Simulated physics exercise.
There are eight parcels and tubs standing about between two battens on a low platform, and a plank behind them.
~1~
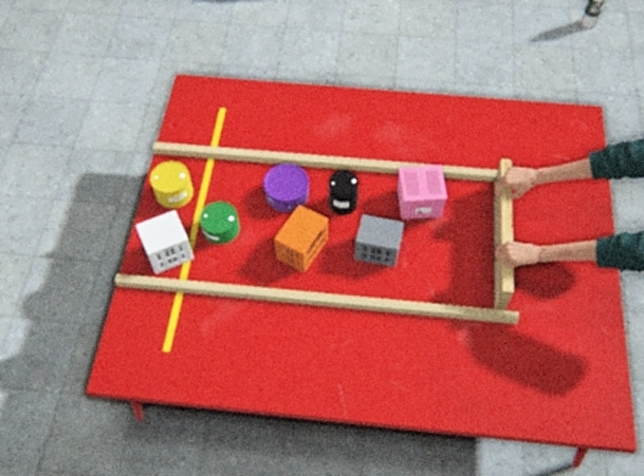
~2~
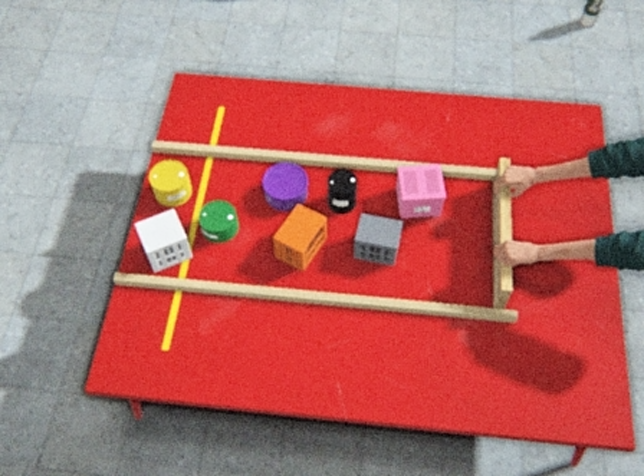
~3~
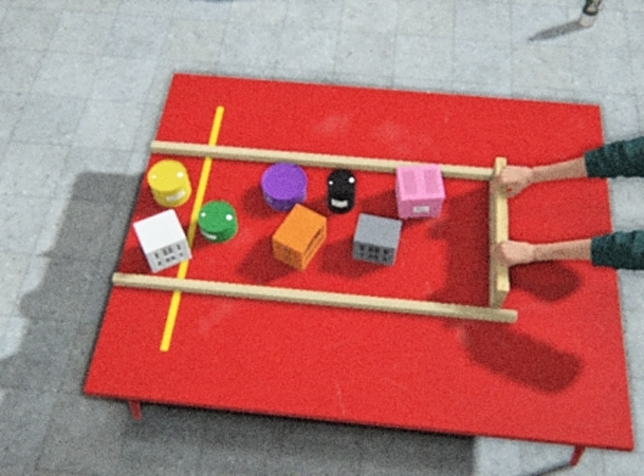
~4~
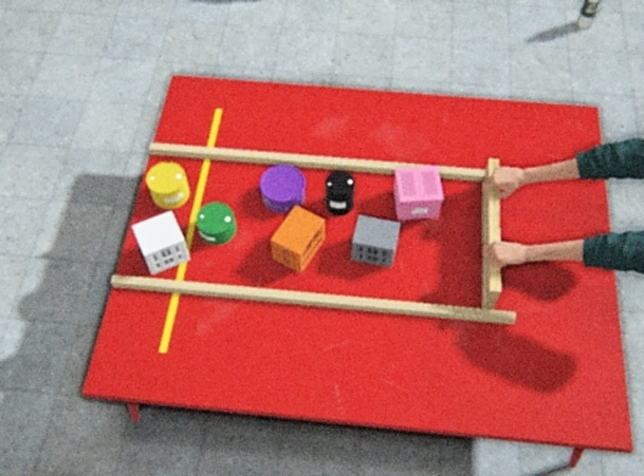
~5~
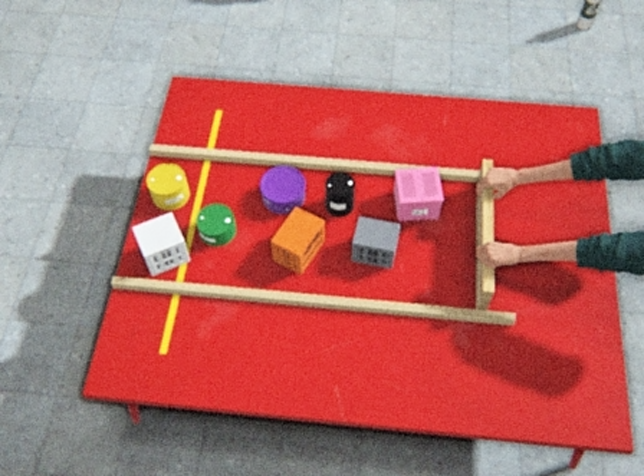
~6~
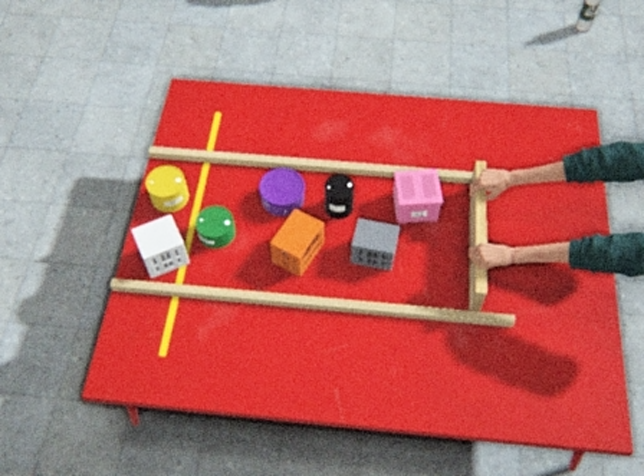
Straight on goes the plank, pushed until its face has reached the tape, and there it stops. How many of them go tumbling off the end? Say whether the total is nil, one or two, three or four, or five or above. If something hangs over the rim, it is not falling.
The total is three or four.
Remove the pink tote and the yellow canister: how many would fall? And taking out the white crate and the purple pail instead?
In order, the numbers are 2 and 2.
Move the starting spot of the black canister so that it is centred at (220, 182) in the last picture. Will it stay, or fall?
Put there, it simply leaves the top.
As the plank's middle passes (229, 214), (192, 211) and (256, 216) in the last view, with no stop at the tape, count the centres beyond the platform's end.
The numbers past the end are 1, 4 and 0.
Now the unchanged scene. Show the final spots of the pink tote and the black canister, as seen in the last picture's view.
They end up close to (179, 176) and (141, 183).
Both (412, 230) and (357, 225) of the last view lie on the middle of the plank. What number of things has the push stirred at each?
1 and 5.
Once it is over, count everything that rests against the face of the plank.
2.
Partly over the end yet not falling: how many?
That'd be 2.
A little later, none off yet; yellow canister at rest near (168, 189); white crate at rest near (161, 247); green canister at rest near (216, 227).
Next, none off yet; yellow canister shifted a little near (162, 189); white crate at rest near (161, 247); green canister shifted a little near (194, 225).
When it is over, the number that fall off is three or four; down, purple pail, green canister, white crate and yellow canister.
